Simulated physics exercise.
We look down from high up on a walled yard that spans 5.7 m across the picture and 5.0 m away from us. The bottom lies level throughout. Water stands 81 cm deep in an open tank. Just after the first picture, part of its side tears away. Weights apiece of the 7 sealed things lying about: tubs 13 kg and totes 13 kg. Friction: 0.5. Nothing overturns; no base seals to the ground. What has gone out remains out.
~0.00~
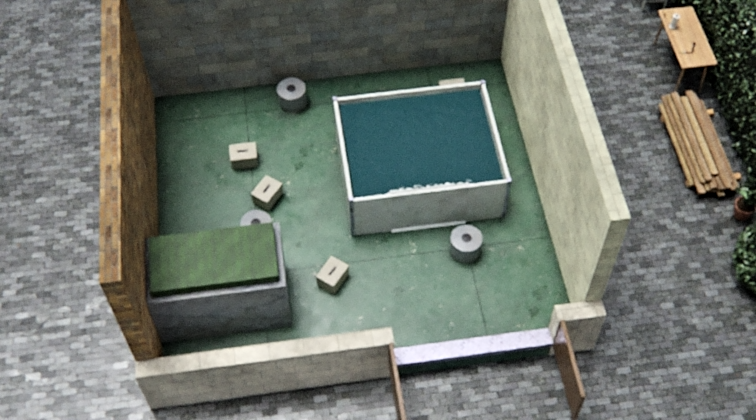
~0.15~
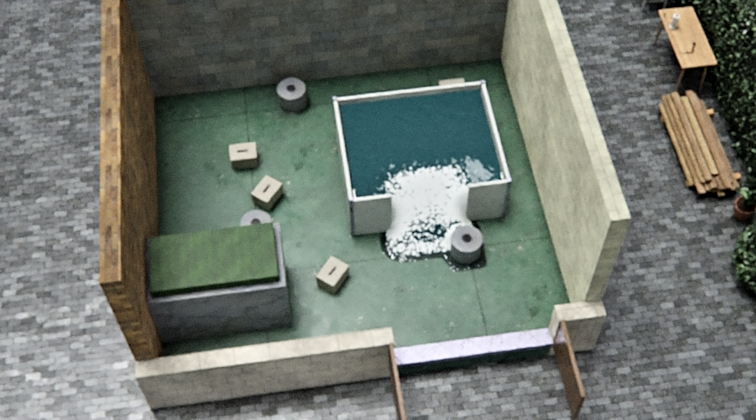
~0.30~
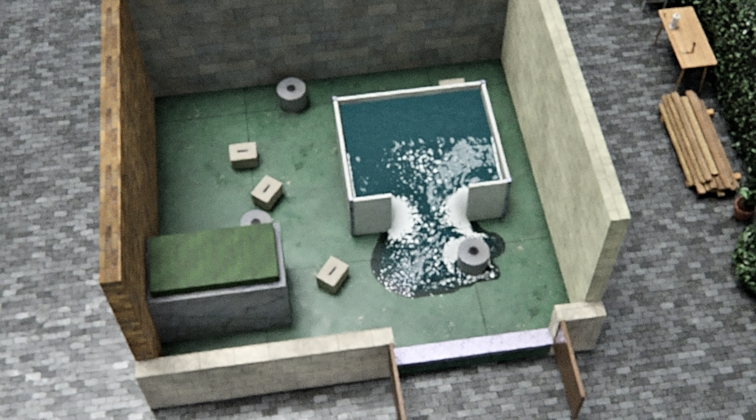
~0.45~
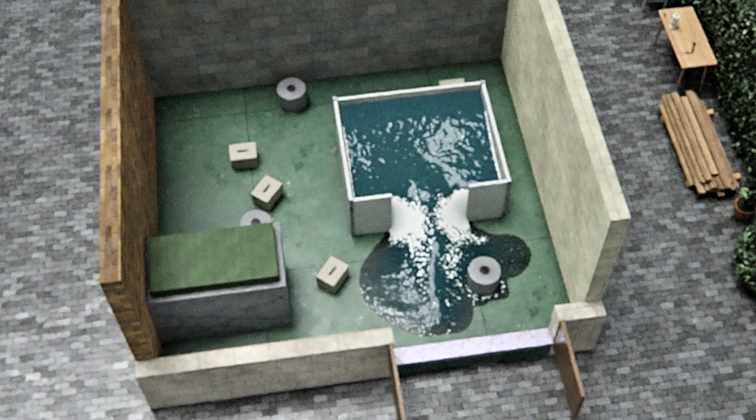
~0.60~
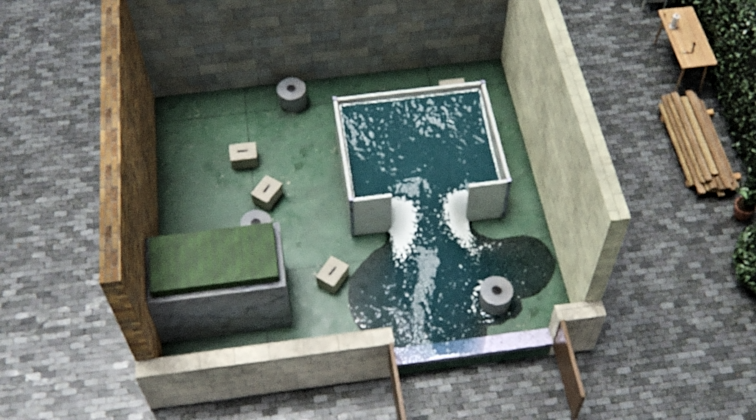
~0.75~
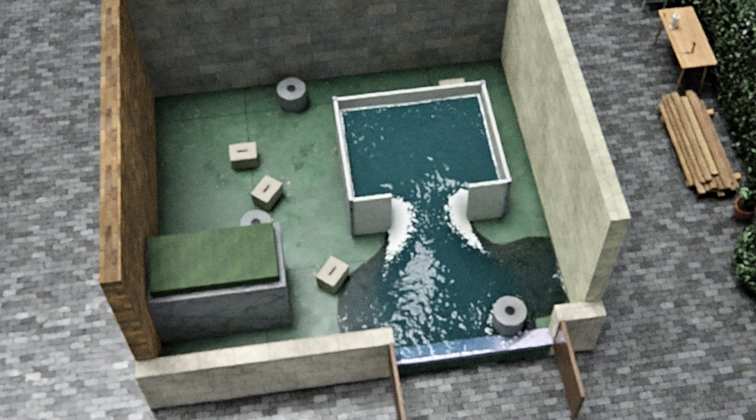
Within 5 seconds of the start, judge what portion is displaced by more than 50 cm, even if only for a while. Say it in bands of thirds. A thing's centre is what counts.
By the time shown, under one third will have gone that far.
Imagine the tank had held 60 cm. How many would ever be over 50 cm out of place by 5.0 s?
Count under that change: 1.
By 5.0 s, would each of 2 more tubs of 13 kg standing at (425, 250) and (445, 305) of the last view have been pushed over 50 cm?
Result, in sequence: Exceeded / exceeded.
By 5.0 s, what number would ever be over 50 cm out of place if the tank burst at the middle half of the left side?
Then 5 of them would.
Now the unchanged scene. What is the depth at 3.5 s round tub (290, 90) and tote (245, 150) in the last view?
Depth approx. 0 cm / 0 cm.
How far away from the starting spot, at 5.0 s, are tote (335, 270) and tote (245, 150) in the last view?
Distances: 5 cm; 0 cm.
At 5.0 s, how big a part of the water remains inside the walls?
Around 50 per cent of the water is still in there.
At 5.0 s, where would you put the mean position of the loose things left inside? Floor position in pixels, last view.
Around (310, 176).
After 1.1 s 1 of 7 are over 50 cm from their spots; 0 afloat.
After 2.2 s 1 of 7 are over 50 cm from their spots; 0 afloat.
After 3.5 s 1 of 7 are over 50 cm from their spots; 0 afloat.
After 5.0 s 1 of 7 are over 50 cm from their spots, and 1 have been at some point; 0 afloat.
